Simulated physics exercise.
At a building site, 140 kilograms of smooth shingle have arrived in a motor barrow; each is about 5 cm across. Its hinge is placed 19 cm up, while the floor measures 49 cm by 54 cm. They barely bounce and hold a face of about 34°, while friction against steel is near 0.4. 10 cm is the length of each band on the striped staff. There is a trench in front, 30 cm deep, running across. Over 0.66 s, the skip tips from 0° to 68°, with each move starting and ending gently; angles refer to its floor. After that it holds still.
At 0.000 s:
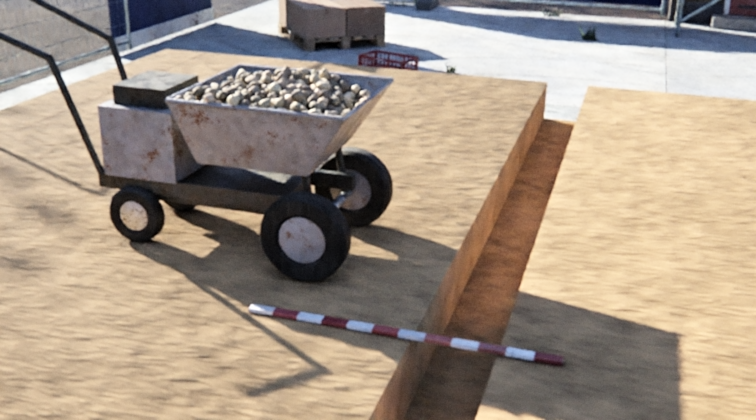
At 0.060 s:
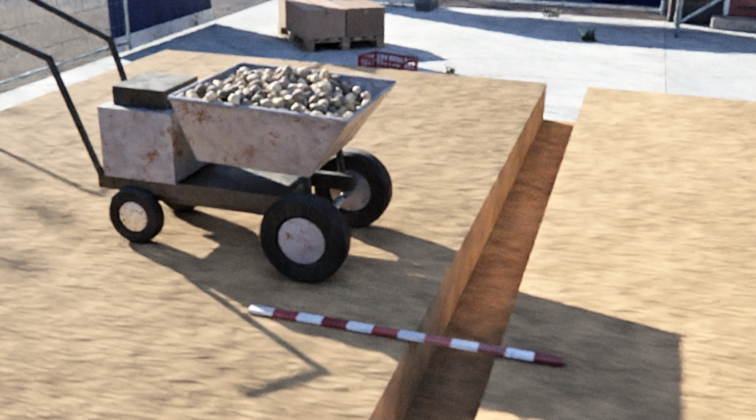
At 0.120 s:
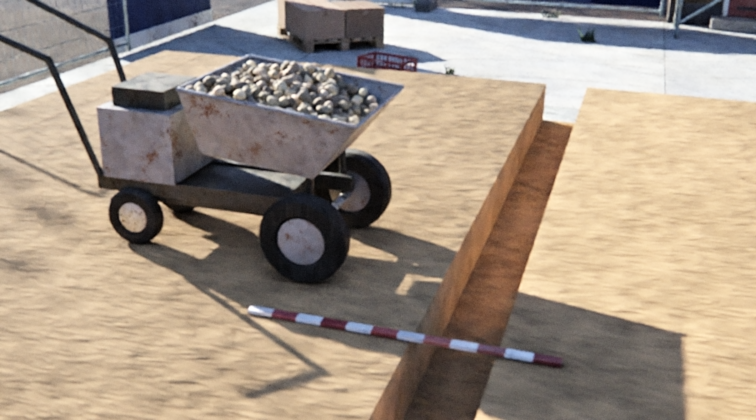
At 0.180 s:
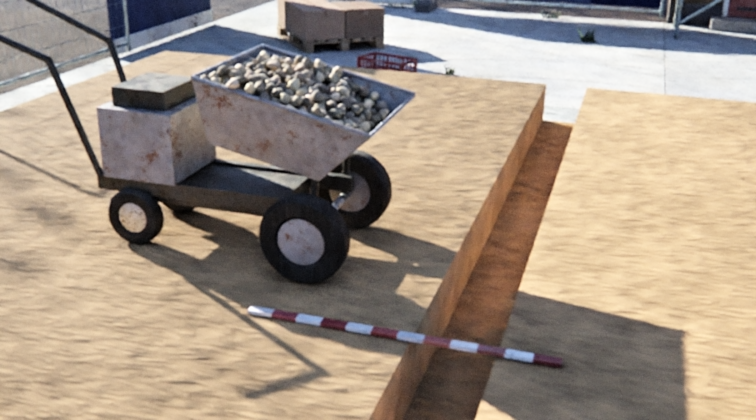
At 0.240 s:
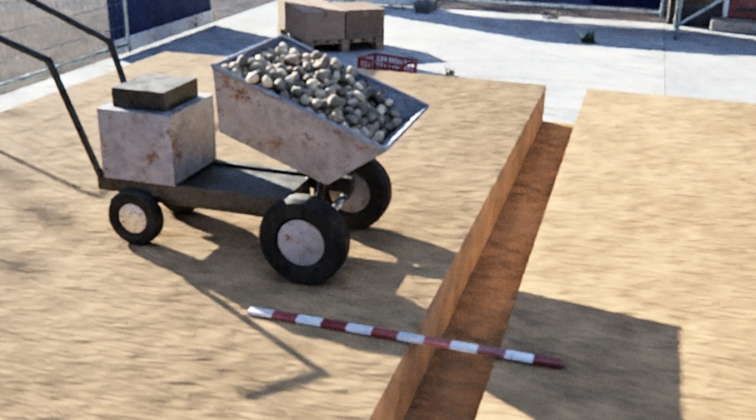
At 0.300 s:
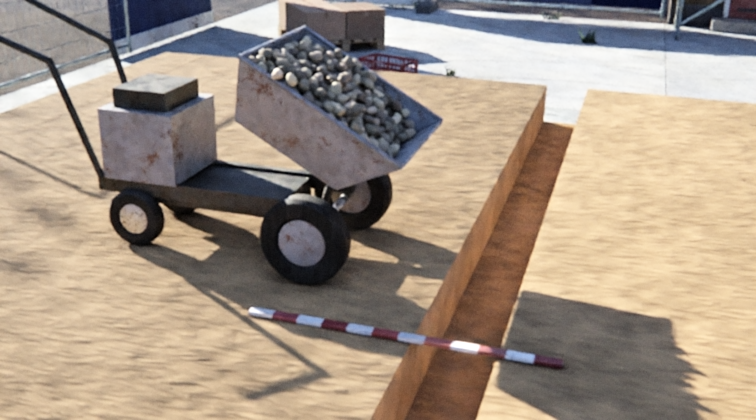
To begin with, a small four-wheeled dumper loaded with pale stones stands on sandy ground, left of a narrow trench with a red-and-white pole lying across it. The skip slowly begins tilting forward to the right, its back rising. It then tilts more steeply, and the stones slope toward its lower front edge.
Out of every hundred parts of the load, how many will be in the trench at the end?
Close to 69 in every hundred.
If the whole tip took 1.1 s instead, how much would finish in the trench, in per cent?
With that change, it comes to around 80 per cent.
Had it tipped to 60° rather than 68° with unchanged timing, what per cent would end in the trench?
Then about 50 per cent.
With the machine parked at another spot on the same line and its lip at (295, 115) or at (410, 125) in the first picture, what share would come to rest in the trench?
Result: Close to 80 then close to 20 per cent.
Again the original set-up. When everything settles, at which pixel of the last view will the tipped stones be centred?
Roughly at pixel (501, 313).
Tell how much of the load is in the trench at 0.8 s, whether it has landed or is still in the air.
Roughly 30% by that time.
After 0.5 s the floor is at 58°; 100 % in the skip; the foremost stones are at (441, 194).
After 0.8 s the floor is at 68°; 63 % in the skip, 32 % in the trench, 5 % past the trench; the foremost stones are at (542, 282).
After 1.1 s the floor is at 68°; 22 % in the skip, 47 % in the trench, 31 % past the trench; the foremost stones are at (732, 284).
After 3.1 s the floor is at 68°; 0 % in the skip, 69 % in the trench, 31 % past the trench; the foremost stones are past the picture's edge.
